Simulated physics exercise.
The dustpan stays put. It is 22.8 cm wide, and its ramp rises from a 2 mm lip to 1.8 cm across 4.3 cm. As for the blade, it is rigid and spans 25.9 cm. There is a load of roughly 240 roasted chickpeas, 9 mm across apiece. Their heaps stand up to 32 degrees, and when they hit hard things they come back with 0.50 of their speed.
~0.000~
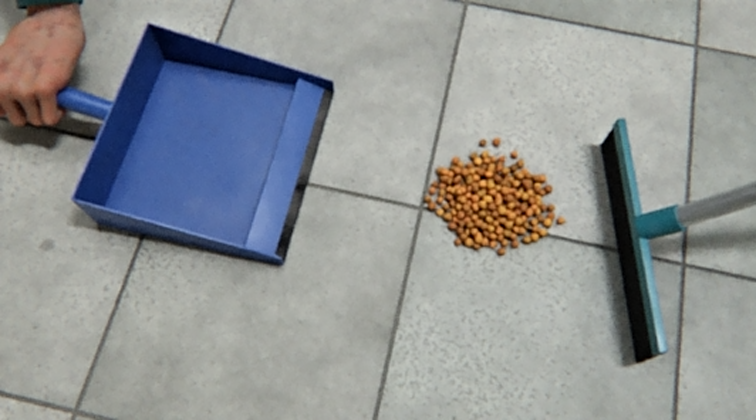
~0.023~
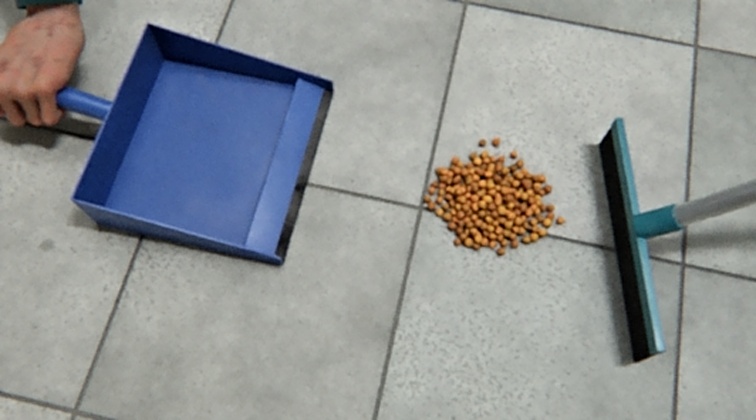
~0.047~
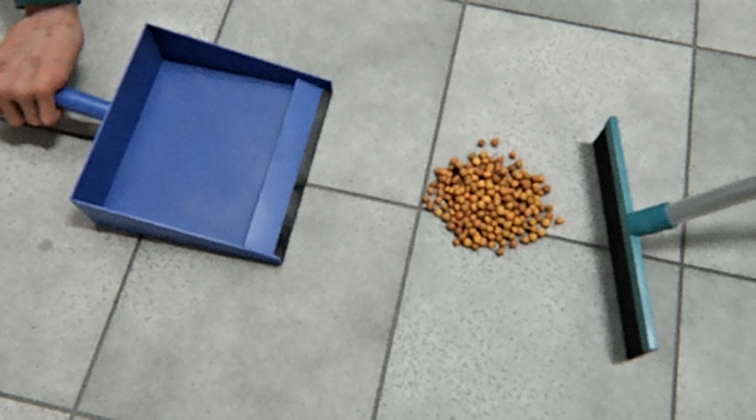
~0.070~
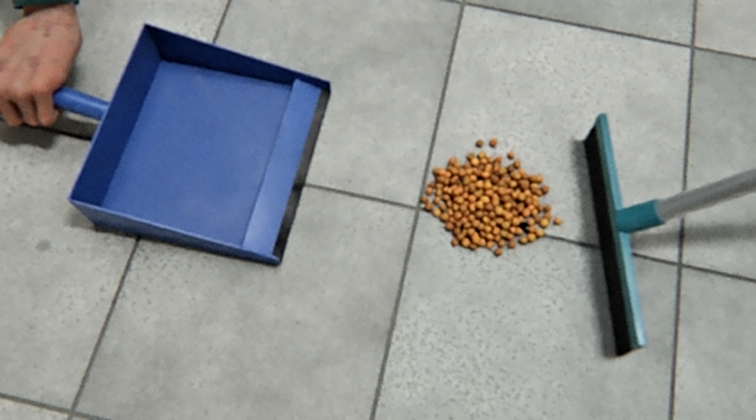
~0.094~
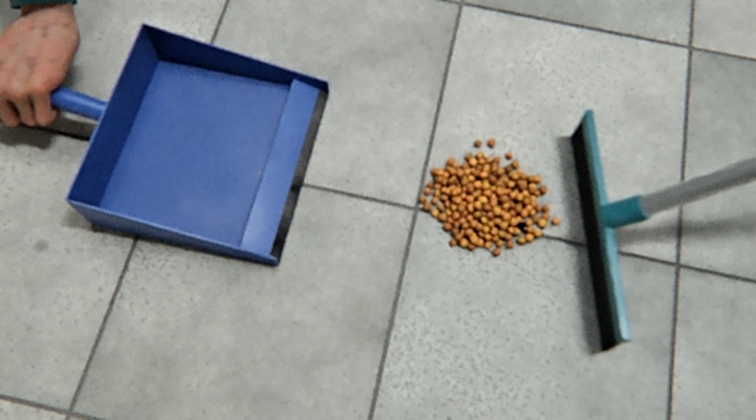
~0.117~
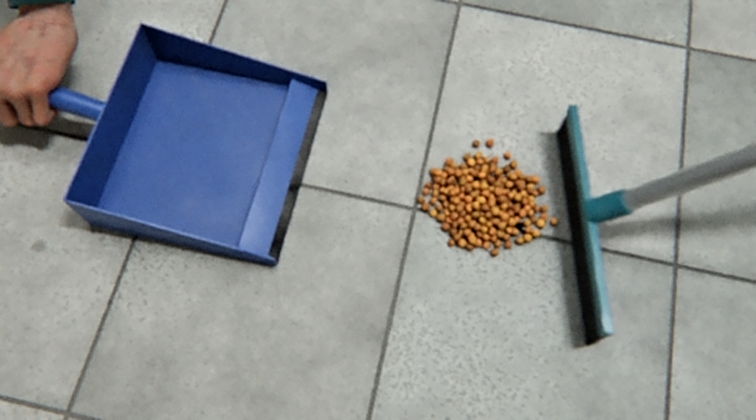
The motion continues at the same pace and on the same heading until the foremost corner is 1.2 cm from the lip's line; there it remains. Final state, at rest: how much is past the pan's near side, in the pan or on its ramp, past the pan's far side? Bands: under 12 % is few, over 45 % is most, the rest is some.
Near side: Few; pan: Some; far side: Few.
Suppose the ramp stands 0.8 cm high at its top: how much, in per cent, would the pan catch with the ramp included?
I'd put it near 25 per cent, ramp counted.
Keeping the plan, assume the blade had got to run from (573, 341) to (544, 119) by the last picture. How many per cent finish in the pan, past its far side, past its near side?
Split: Pan = 50, far = 5, near = 15.
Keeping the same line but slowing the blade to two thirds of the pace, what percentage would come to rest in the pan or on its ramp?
Near 10 %.
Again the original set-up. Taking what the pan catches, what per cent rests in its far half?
I'd put it at around 80 per cent.
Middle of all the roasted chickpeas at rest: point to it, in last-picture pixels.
Centre at rest, approx.: (314, 170) px.
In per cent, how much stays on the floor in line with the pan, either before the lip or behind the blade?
Some 70 per cent of them end up there.
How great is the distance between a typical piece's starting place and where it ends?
Near 20 cm.
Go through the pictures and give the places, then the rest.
The first frame shows blade from (658, 350) to (619, 126), moved 0.0 cm, 0 of the pieces shifted so far; middle of the pieces at (494, 197); pan at (205, 151).
The second frame shows blade from (656, 350) to (617, 125), moved 0.2 cm, 0 of the pieces shifted so far; middle of the pieces at (494, 197).
The third frame shows blade from (649, 347) to (610, 124), moved 0.8 cm, 0 of the pieces shifted so far; middle of the pieces at (493, 197).
The fourth frame shows blade from (638, 344) to (601, 121), moved 1.7 cm, 0 of the pieces shifted so far; middle of the pieces at (491, 197).
The fifth frame shows blade from (622, 338) to (587, 117), moved 3.1 cm, 0 of the pieces shifted so far; middle of the pieces at (489, 197).
The sixth frame shows blade from (605, 332) to (571, 113), moved 4.7 cm, 0 of the pieces shifted so far; middle of the pieces at (488, 197); pan at (198, 152). Its pace works out near 0.70 m/s, heading 10 degrees away from the viewer's side.
After 0.32 s, middle of the blade 18 cm from the lip; 0 % over the lip, far side 0 %, near side 0 %.
After 0.45 s, middle of the blade 9 cm from the lip; 0 % over the lip, far side 5 %, near side 0 %.
After 0.71 s, middle of the blade 4 cm from the lip; 15 % over the lip, far side 5 %, near side 5 %.
By 1.2 s all is still; near side 5 %, pan 20 %, far side 5 %, in front of the lip or behind the blade 70 %.
